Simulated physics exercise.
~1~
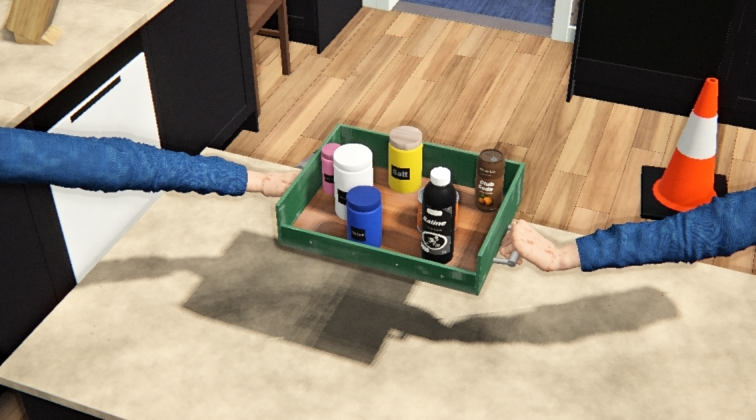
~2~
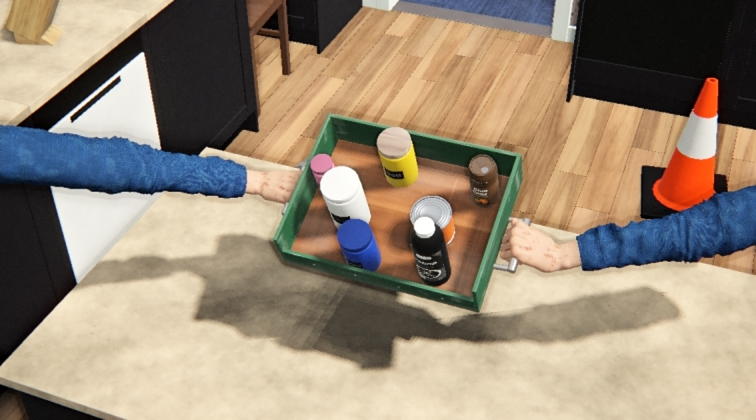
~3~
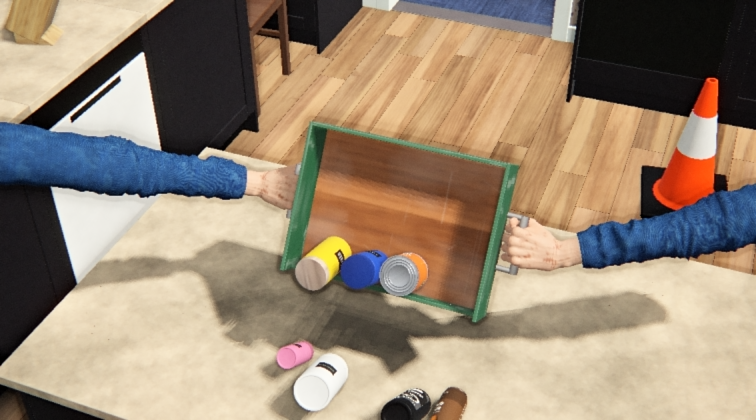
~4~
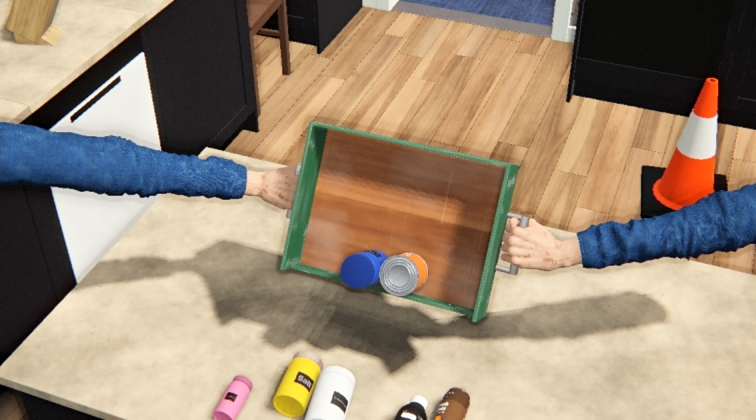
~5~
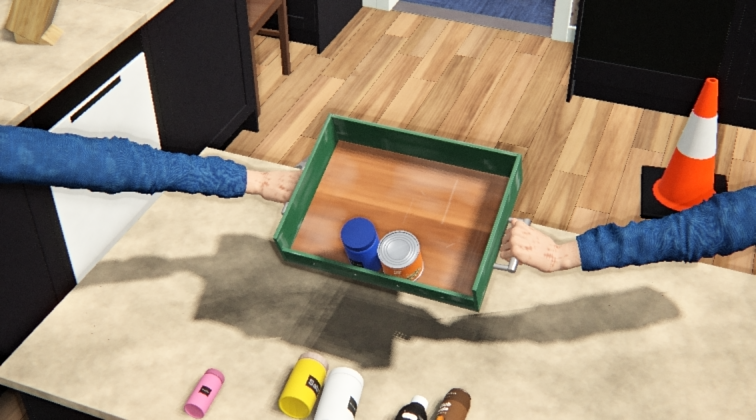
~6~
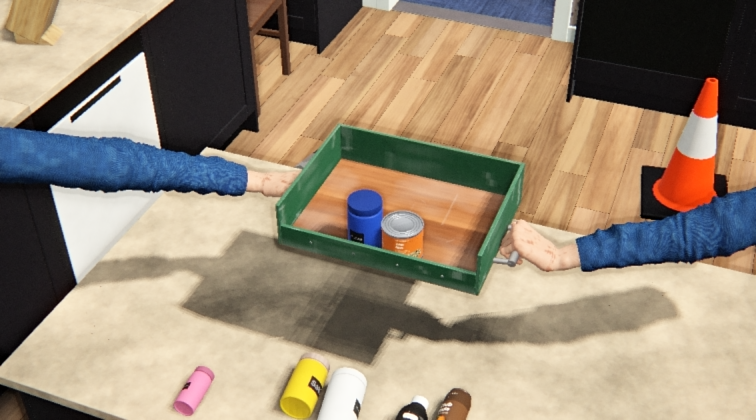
Green crate tipping toward the near side in two hands, spilling five containers onto the counter, then levelling with two still inside.
